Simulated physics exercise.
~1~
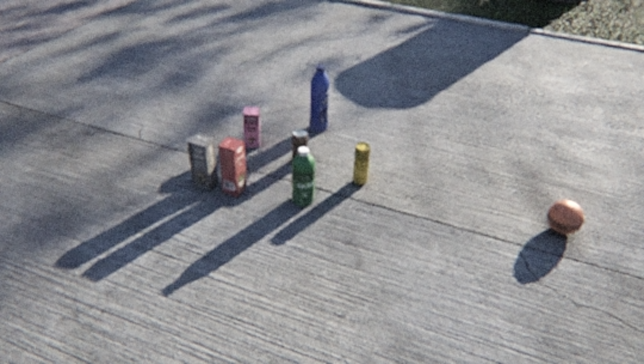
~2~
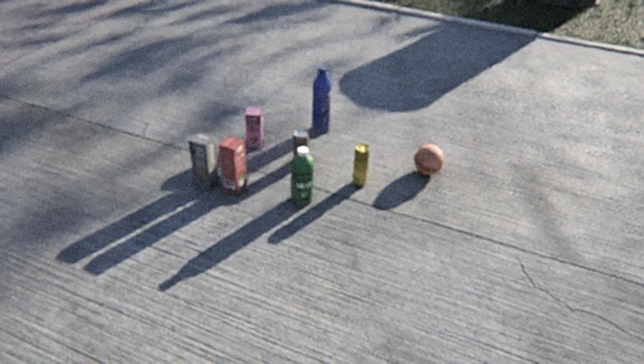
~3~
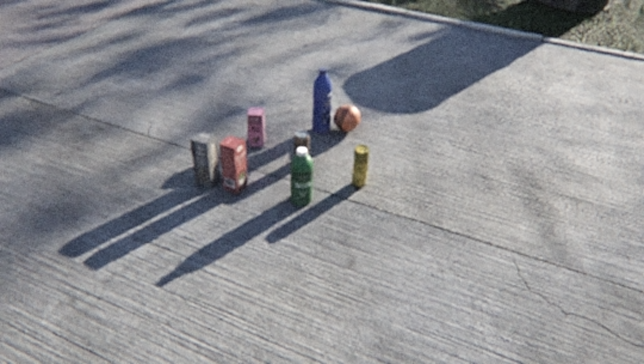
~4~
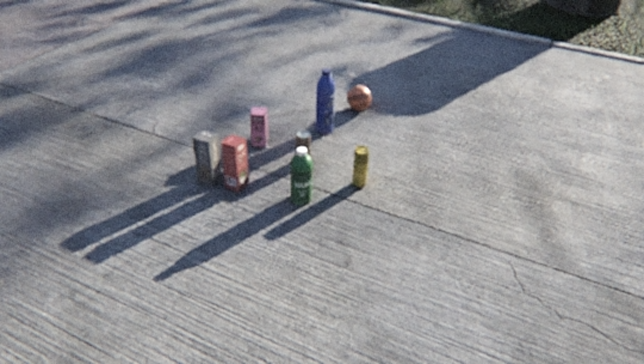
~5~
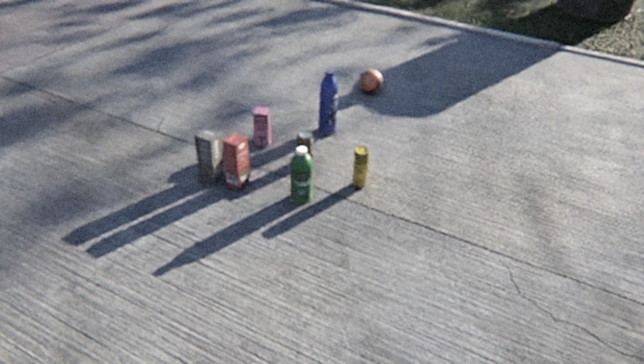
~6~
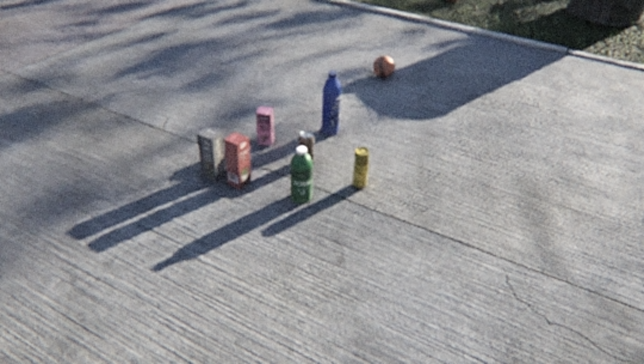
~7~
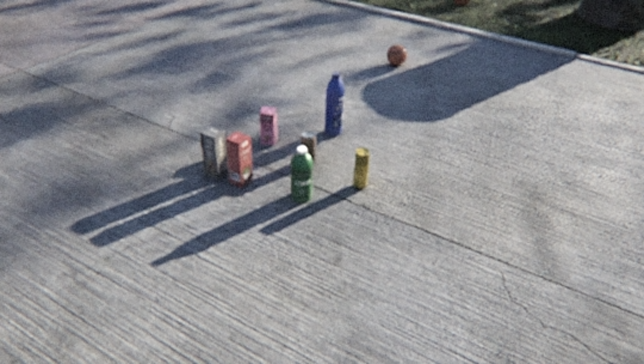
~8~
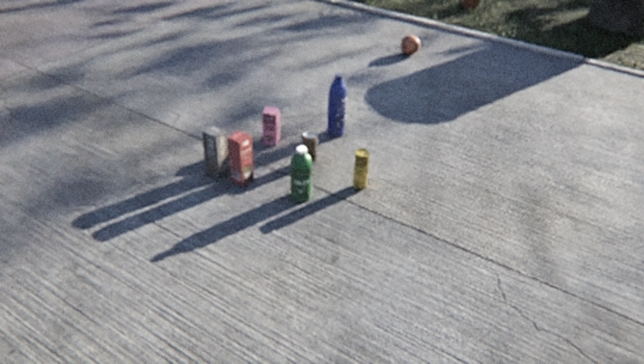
We see cartons, cans and bottles standing on sunlit, shadow-streaked paving as an orange ball rolls in from the right, passes behind the yellow can, reaches the blue bottle and turns back to the right, rolling away towards the far edge while everything stays upright.
